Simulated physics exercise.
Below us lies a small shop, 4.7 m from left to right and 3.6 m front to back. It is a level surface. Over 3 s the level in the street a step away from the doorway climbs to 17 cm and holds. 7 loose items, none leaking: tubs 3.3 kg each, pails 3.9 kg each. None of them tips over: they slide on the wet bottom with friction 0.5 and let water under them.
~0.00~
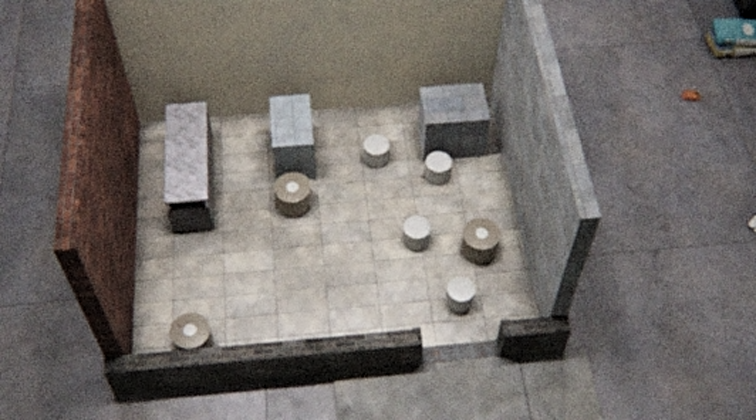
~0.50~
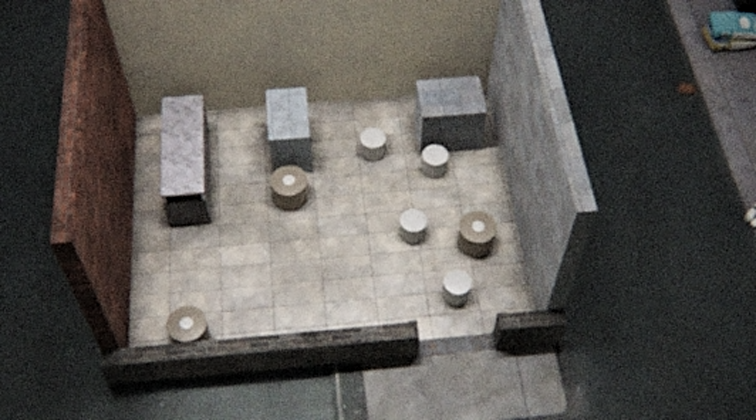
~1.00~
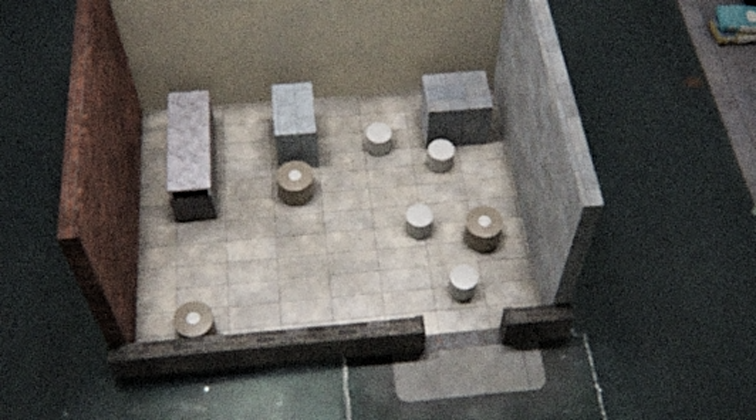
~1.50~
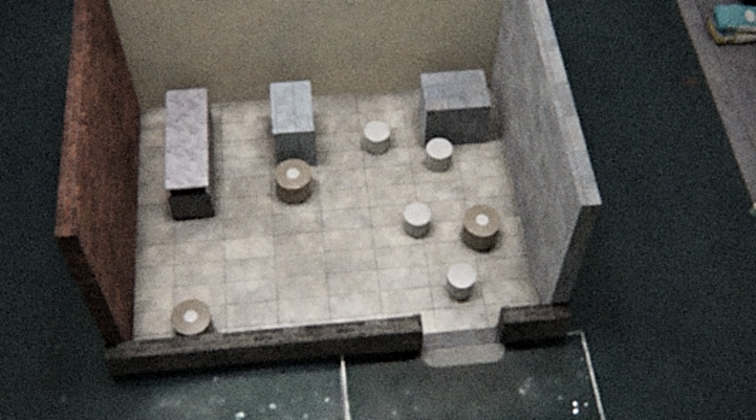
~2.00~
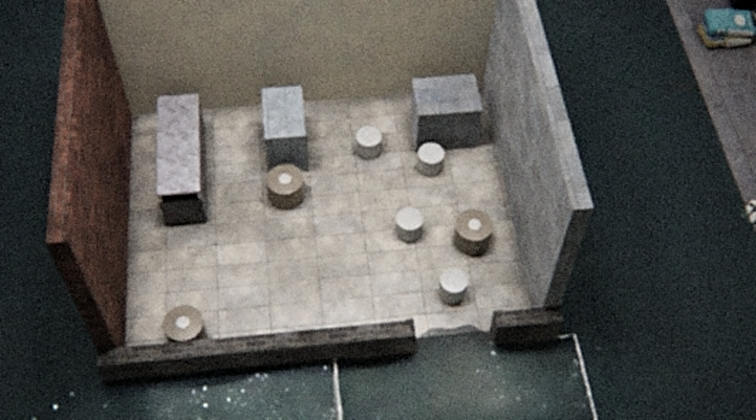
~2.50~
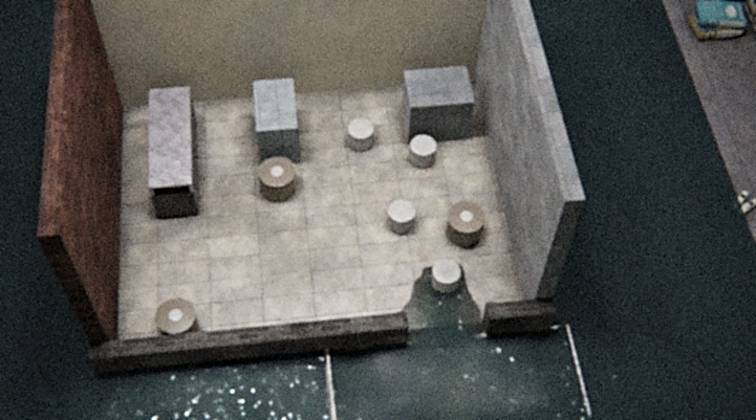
A small, roofless shop with a pale tiled floor is seen from high above, between a reddish wall on the left and a grey one on the right. Grey blocks line the back, with white and tan round tubs and pails scattered about the floor. Dark water spreads over the ground outside and creeps in through the front gap, while the items stay put and the view shifts slightly.
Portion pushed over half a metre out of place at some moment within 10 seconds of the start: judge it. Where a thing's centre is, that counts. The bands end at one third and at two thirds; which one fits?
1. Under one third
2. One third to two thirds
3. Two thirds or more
3.
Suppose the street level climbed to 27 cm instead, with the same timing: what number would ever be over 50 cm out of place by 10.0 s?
The count would be 6.
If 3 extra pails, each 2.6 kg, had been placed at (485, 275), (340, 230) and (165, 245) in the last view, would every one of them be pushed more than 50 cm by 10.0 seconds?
The three, in order: Larger, larger, smaller shift.
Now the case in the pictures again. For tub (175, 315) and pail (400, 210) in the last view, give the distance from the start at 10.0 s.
Respectively 0 and 150 cm.
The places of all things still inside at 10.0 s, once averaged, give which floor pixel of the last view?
That lands at roughly (314, 169).
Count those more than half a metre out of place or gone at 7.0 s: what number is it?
5.
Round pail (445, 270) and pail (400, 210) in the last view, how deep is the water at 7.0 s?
I'd put it at 9 cm and 5 cm respectively.
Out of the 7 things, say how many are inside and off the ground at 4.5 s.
My tally comes to 1.
After 3.5 s 1 of 7 are over 50 cm from their spots; 0 afloat.
After 4.5 s 3 of 7 are over 50 cm from their spots; 1 afloat.
After 7.0 s 5 of 7 are over 50 cm from their spots; 5 afloat.
After 10.0 s 6 of 7 are over 50 cm from their spots, and 6 have been at some point; 6 afloat.
